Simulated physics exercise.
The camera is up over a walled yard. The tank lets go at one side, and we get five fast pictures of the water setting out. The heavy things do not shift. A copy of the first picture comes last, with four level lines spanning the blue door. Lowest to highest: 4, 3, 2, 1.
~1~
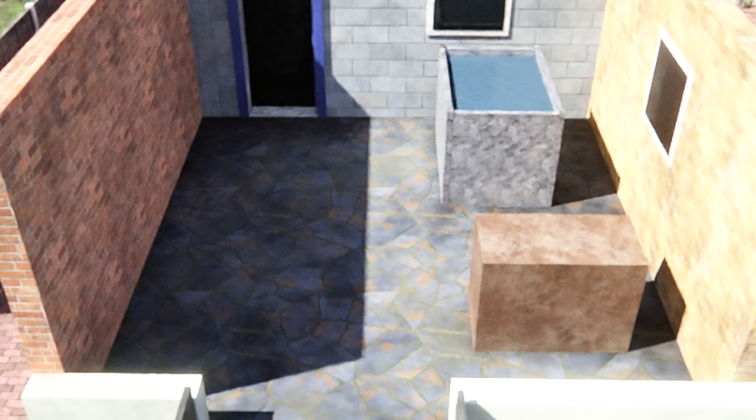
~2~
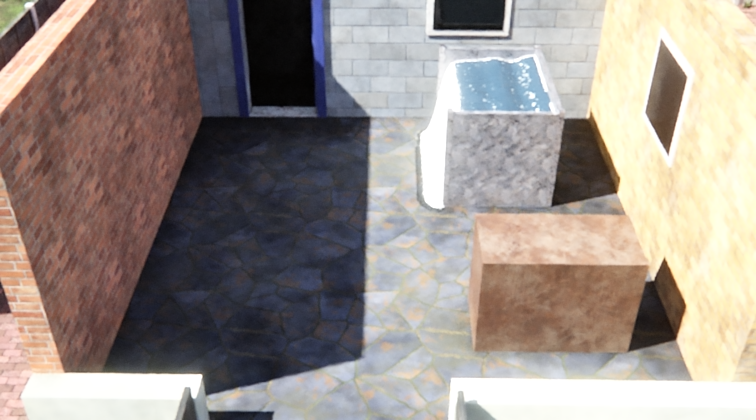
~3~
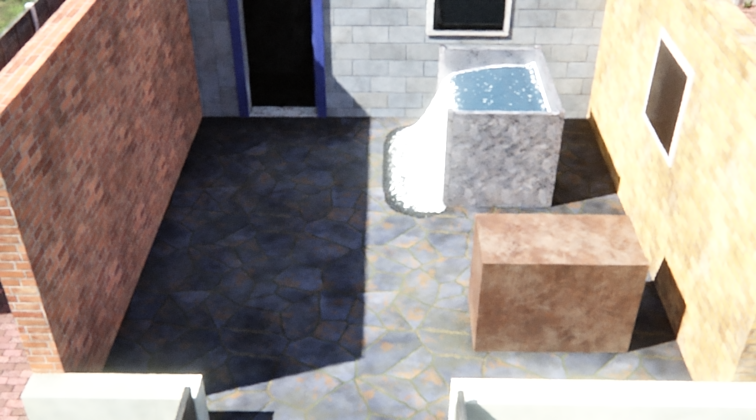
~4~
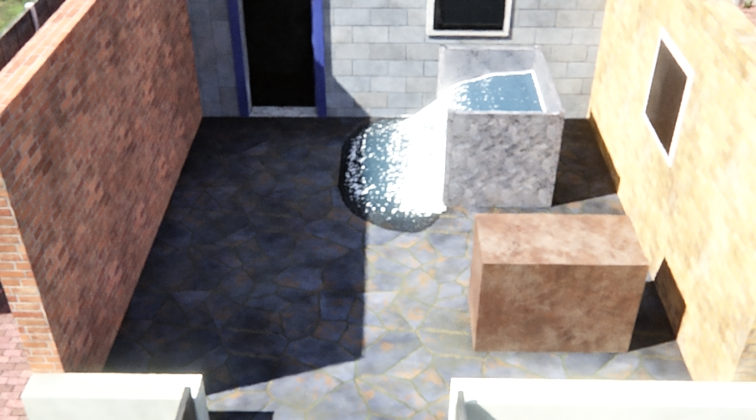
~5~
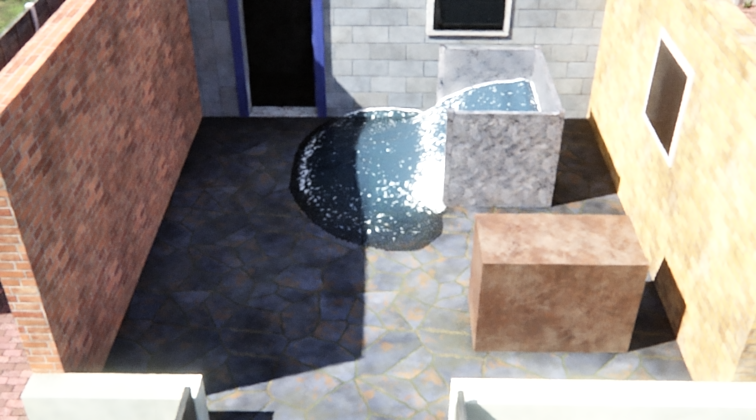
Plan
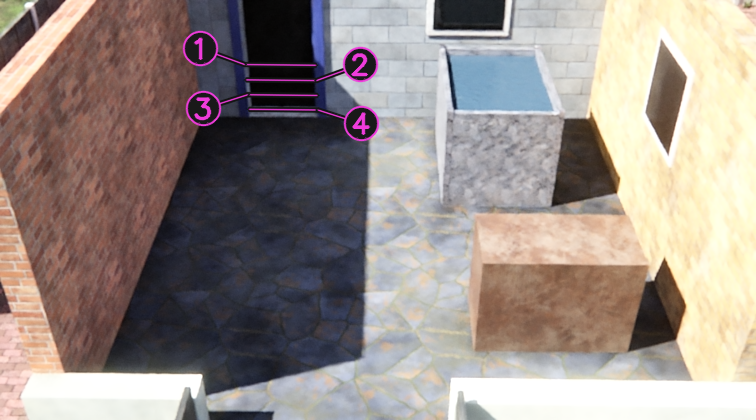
Walled stone-paved yard with water pouring from the left side of a grey tank and spreading leftward across the ground.
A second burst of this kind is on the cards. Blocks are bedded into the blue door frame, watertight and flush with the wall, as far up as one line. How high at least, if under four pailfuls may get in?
Take 3.
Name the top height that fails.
4 it is.
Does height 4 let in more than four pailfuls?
Yes.
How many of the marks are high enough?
Three.
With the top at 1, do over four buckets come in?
No, not at all.
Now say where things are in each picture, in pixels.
The first picture shows water in the tank at rest, its middle at (497, 84); foot of the blue doorway at (284, 117); open gate at (326, 372).
The second picture shows front seen at (433, 204), 2 % of the ground wet.
The third picture shows front seen at (417, 211), 5 % of the ground wet.
The fourth picture shows front seen at (390, 224), 10 % of the ground wet.
The fifth picture shows front seen at (304, 201), 17 % of the ground wet.
On the marked copy, 1 at (280, 64); 2 at (281, 80); 3 at (282, 95); 4 at (283, 109); from the bottom up 4, 3, 2, 1.
Choosing 1, nothing gets over.
Choosing 2, nothing gets over.
Choosing 3, a splash gets over, under a bucket.
Choosing 4, about 8 bucketfuls get in.
